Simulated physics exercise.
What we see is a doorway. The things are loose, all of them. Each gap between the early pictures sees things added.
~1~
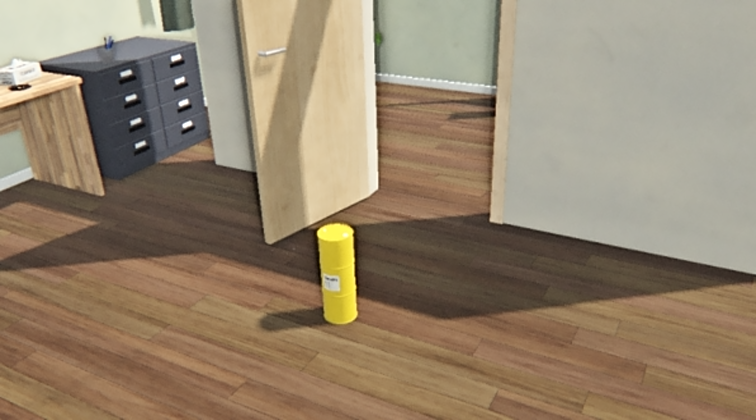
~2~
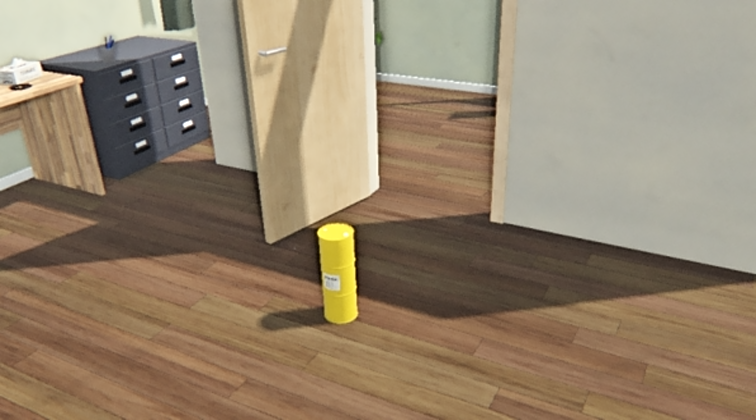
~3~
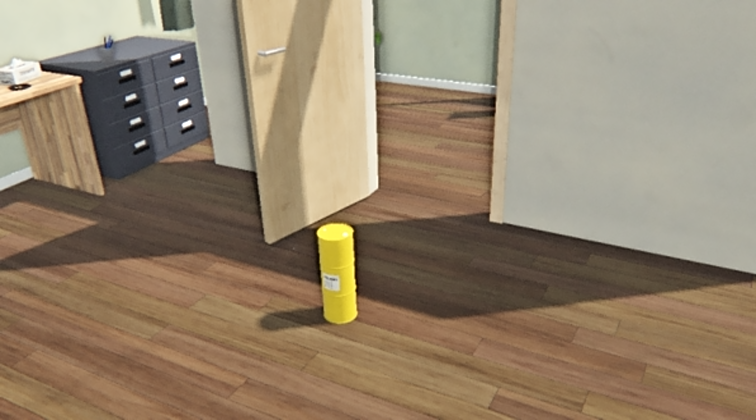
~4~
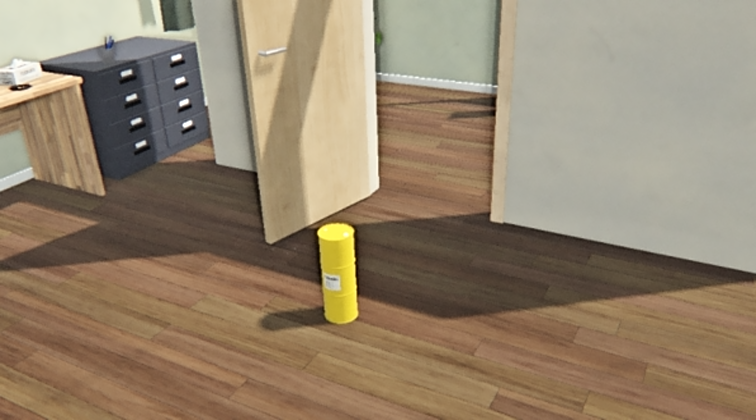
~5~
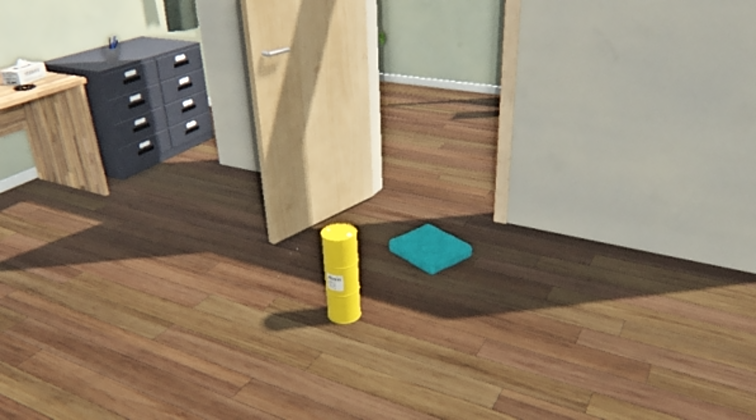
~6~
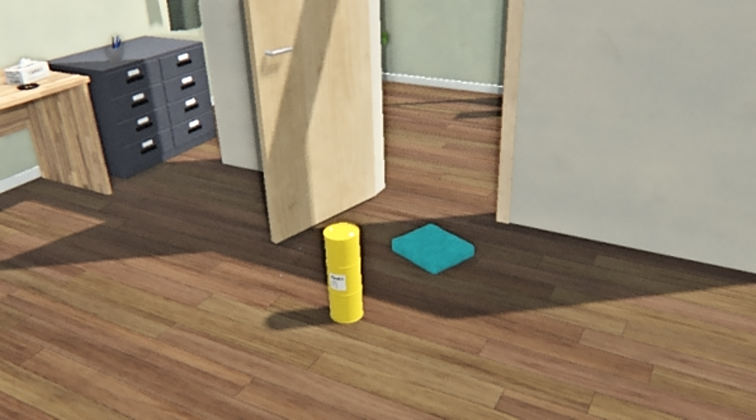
In a doorway with the door standing wide open, a yellow canister stands still on the wooden floor; then a turquoise cushion appears to its right, the view shifts very slightly, and nothing else visibly moves.
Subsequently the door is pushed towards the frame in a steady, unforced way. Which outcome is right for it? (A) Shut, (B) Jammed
(A) Shut.
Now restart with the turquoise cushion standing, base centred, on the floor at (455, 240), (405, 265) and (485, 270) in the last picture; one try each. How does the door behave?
Well, the first time the door halts partway, the second time it completes its swing, and the third time it completes its swing.
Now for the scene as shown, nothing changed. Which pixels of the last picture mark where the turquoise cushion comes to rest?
It winds up at roughly (508, 243).
Then, 1.00 s later than the last frame, door 79° open.
Then, 1.70 s later than the last frame, door 47° open; turquoise cushion moved a little near (449, 248).
Then, 2.00 s later than the last frame, door 34° open; turquoise cushion moved about its own width near (475, 246).
Then, 2.40 s later than the last frame, door 18° open; turquoise cushion moved about its own width near (503, 243).
When it is over, door 0° open; moved from the start, turquoise cushion; yellow canister as before. End places, in pixels of the last picture, turquoise cushion near (508, 243).
